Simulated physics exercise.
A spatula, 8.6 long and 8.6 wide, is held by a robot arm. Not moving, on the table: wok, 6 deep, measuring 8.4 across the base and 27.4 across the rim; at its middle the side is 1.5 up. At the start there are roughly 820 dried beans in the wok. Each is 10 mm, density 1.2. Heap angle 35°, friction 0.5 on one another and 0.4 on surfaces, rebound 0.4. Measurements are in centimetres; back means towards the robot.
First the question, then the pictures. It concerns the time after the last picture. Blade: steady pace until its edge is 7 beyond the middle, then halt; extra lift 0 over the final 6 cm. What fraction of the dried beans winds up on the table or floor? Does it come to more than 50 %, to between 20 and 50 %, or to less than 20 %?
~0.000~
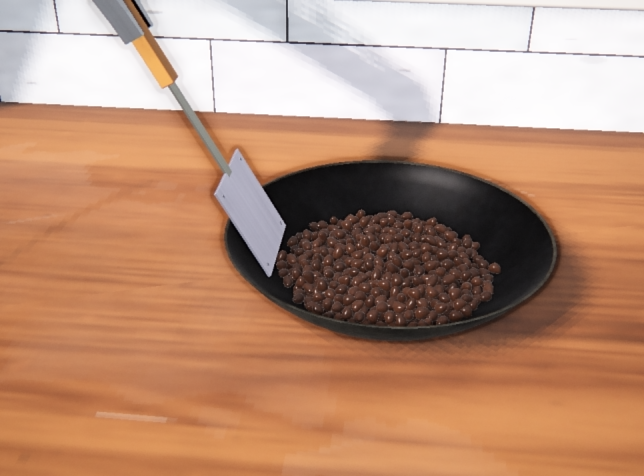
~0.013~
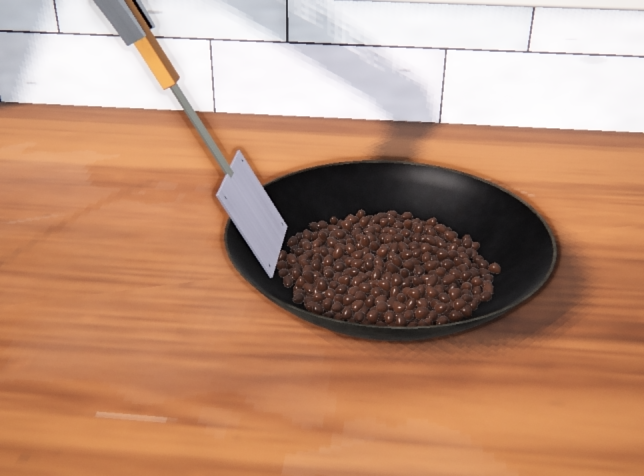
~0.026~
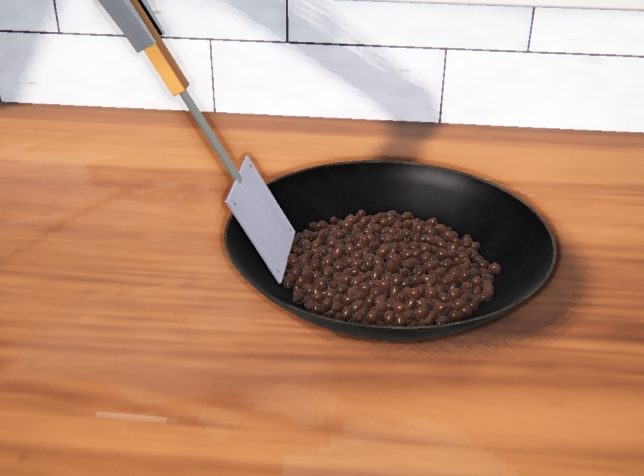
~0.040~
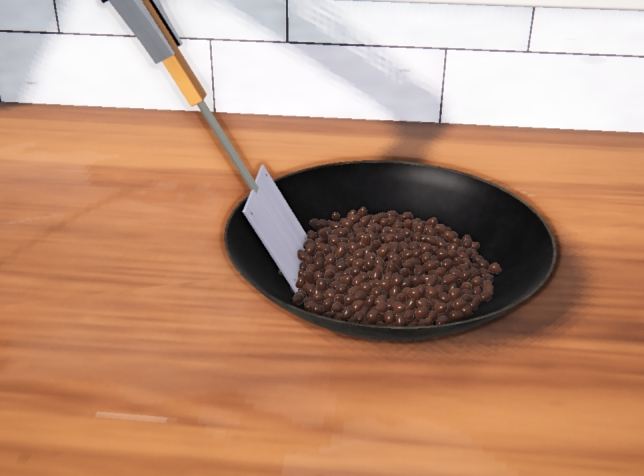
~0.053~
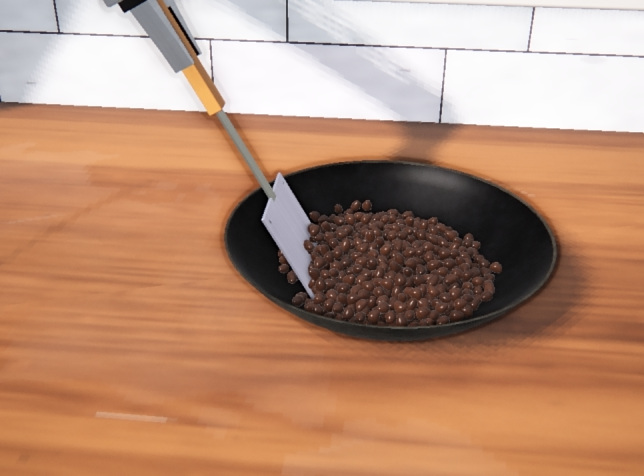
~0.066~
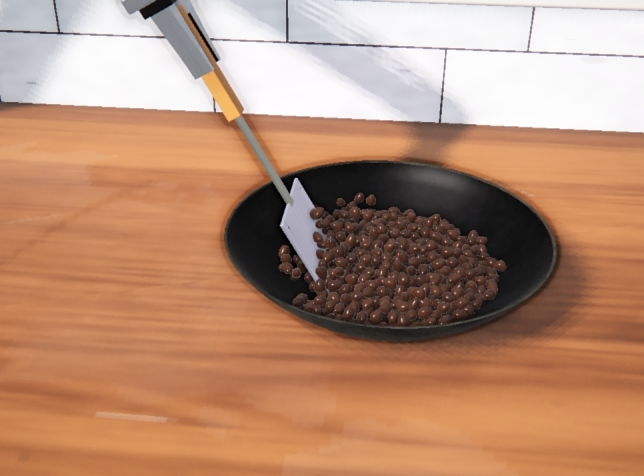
It comes to between 20 and 50 %.
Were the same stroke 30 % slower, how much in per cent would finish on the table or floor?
20 per cent, roughly.
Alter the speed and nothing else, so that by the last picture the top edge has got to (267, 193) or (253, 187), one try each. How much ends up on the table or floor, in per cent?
Some 20 and 15 per cent.
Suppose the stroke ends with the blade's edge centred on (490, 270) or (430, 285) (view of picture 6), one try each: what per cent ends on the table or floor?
Around 50 per cent for the first try and 10 per cent for the second.
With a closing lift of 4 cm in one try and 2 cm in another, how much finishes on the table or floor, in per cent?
I'd put it near 35 in a hundred, then near 40 in a hundred.
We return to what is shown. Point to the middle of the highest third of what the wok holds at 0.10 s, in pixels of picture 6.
Near (416, 247).
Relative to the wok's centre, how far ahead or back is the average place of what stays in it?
Roughly 4.5 cm ahead of the centre.
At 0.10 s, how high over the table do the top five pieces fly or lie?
Height: Approx. 9 cm.
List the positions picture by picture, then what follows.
Spatula top edge at (227, 170), sloping 61°; upper third of the load around (389, 259), from x 280 to 495, top at y 215; 823 in the wok, in the first frame.
Spatula top edge at (228, 171), sloping 61°; upper third of the load around (389, 259), from x 280 to 495, top at y 215, in the second frame.
Spatula top edge at (237, 177), sloping 61°; upper third of the load around (389, 259), from x 285 to 495, top at y 215, in the third frame.
Spatula top edge at (254, 187), sloping 61°; upper third of the load around (388, 257), from x 285 to 495, top at y 215, in the fourth frame.
Spatula top edge at (271, 195), sloping 61°; upper third of the load around (385, 253), from x 285 to 495, top at y 205, in the fifth frame.
Spatula top edge at (289, 200), sloping 61°; upper third of the load around (386, 251), from x 285 to 500, top at y 200; 823 in the wok, in the sixth frame.
By 0.10 s, sloping 61°, highest piece 11 above the table; 823 in the wok.
By 0.13 s, sloping 61°, highest piece 13 above the table; 820 in the wok, 3 on the blade or in flight.
By 0.35 s, sloping 61°, highest piece 7 above the table; 530 in the wok, 156 on the table or floor, 137 on the blade or in flight.
By 1.40 s, sloping 61°, highest piece 7 above the table; 526 in the wok, 297 on the table or floor.
Final count, 526 in the wok, 297 on the table or floor. That is 36 % on the table or floor.
